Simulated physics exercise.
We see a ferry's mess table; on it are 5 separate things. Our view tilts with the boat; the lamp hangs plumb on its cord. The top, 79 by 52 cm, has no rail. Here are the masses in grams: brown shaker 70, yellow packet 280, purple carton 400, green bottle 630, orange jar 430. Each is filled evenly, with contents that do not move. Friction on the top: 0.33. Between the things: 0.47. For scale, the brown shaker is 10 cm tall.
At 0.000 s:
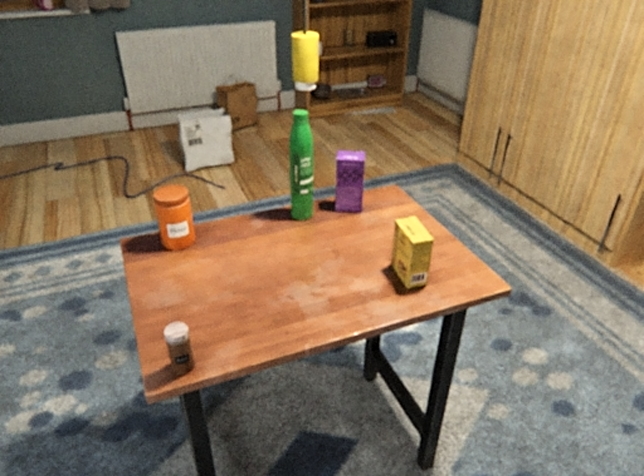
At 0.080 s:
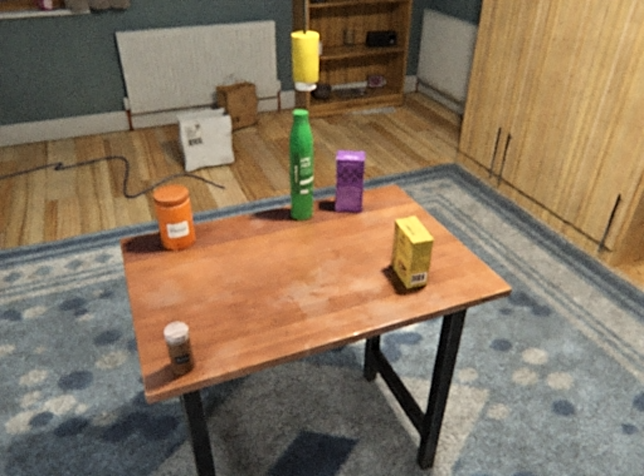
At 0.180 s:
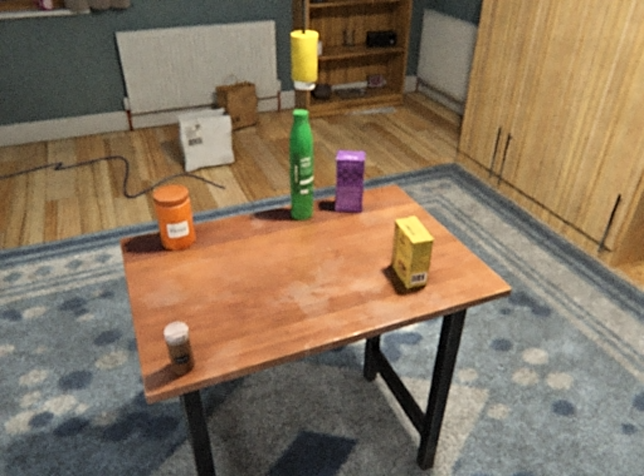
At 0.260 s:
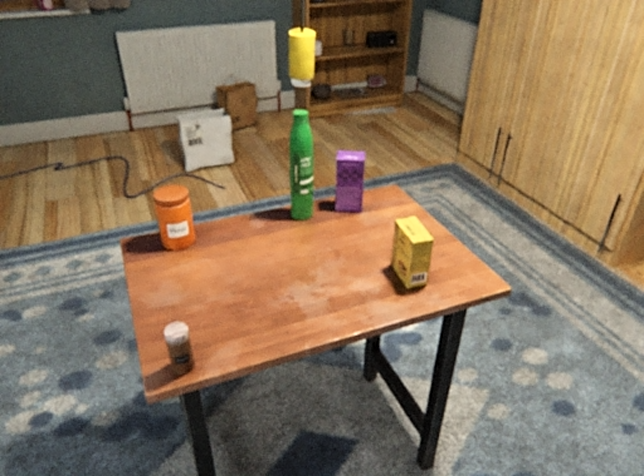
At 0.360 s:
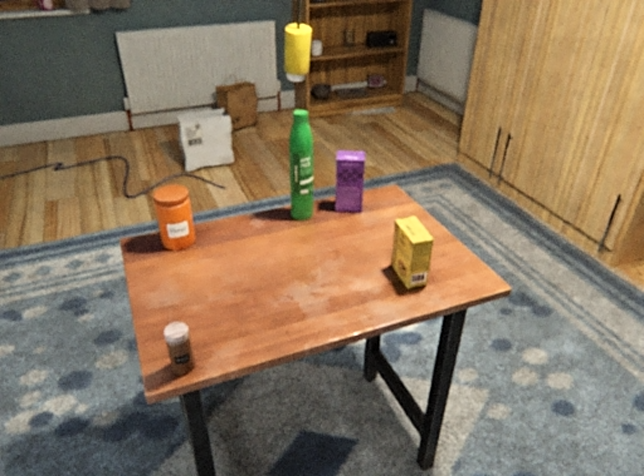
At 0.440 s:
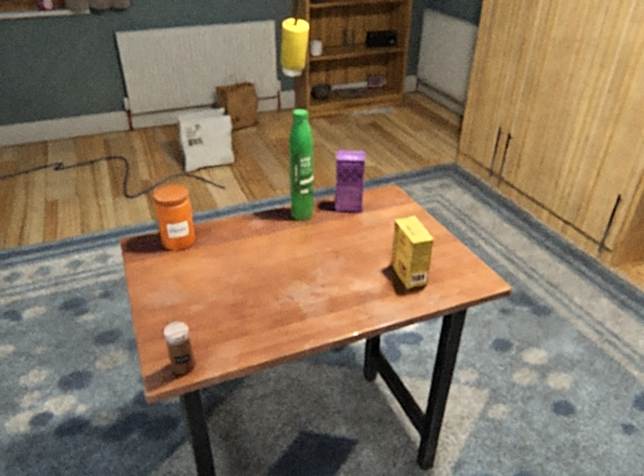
A room with a wooden floor and a patterned blue rug is seen from slightly above, looking down at a reddish-brown table with dark legs. On it stand an orange jar at back left, a green bottle and purple carton at the back, a yellow packet at right and a small brown shaker at front left. The hanging yellow lamp drifts slightly left and upward, while everything else and the view stay still.
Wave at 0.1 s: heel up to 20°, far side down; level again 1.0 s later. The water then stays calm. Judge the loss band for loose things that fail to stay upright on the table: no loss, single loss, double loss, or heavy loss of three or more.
Single loss.
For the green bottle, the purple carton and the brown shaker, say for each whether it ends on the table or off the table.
Observed: Green bottle exits its support; purple carton remains in bounds; brown shaker remains in bounds.
By 0.74 s, floor tilted 16°, far side down; green bottle rocked 23° off its seat.
By 0.94 s, floor tilted 5°, far side down; green bottle now off the table.
By 1.04 s, floor tilted 1°, far side down.
By 1.24 s, boat level.
When it is over (1.6 s), off the table, green bottle; the other 4 within 5 cm of the start. In the last view, brown shaker near (179, 346), yellow packet near (409, 250).
